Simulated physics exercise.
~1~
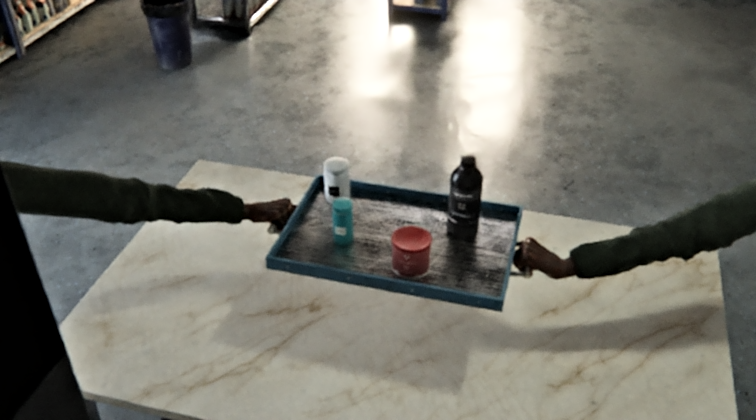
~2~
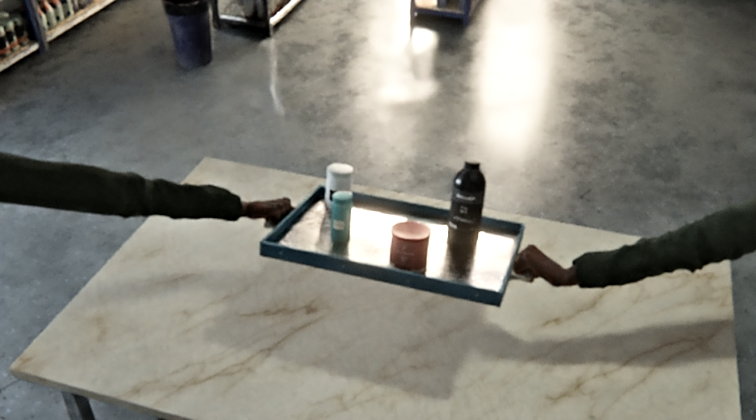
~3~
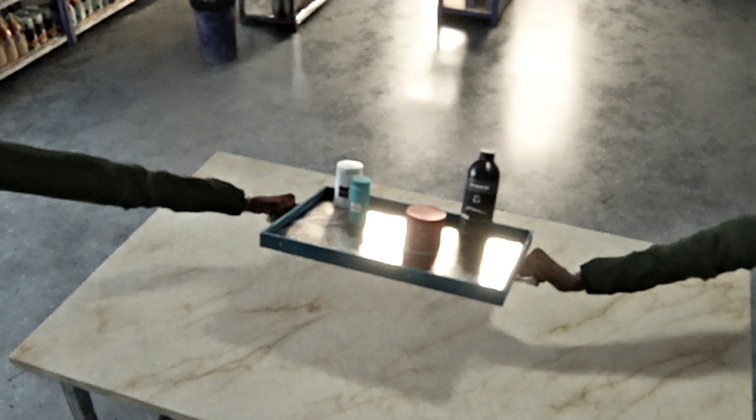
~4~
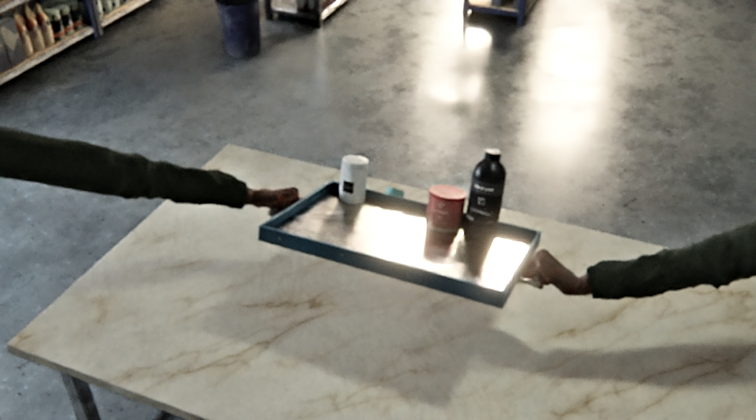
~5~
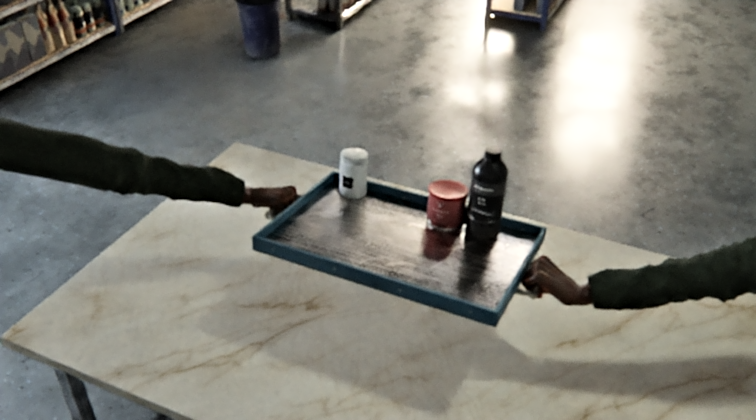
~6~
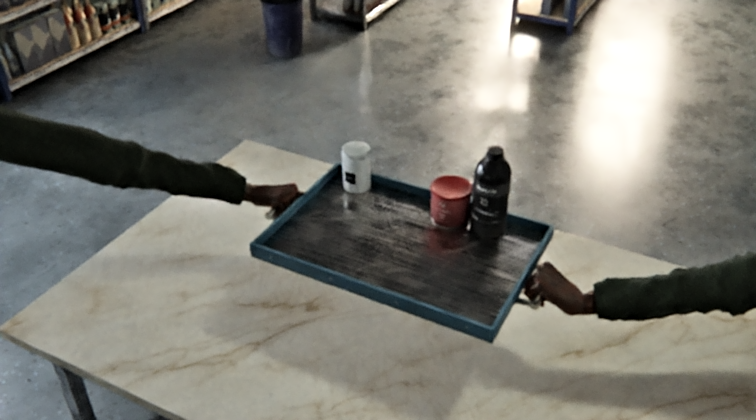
Two dark-sleeved arms hold a blue-rimmed tray above a pale marble-topped table in a room with a grey concrete floor, seen from above at an angle. On it stand a white jar and small turquoise shaker at left, a red tin near the front, and a black bottle at right. The tray's far edge tips down, and the shaker and tin slide toward it. The shaker topples over the far rim and drops from sight. The tray levels again, leaving the tin beside the upright bottle near the far edge and the white jar still in its corner.
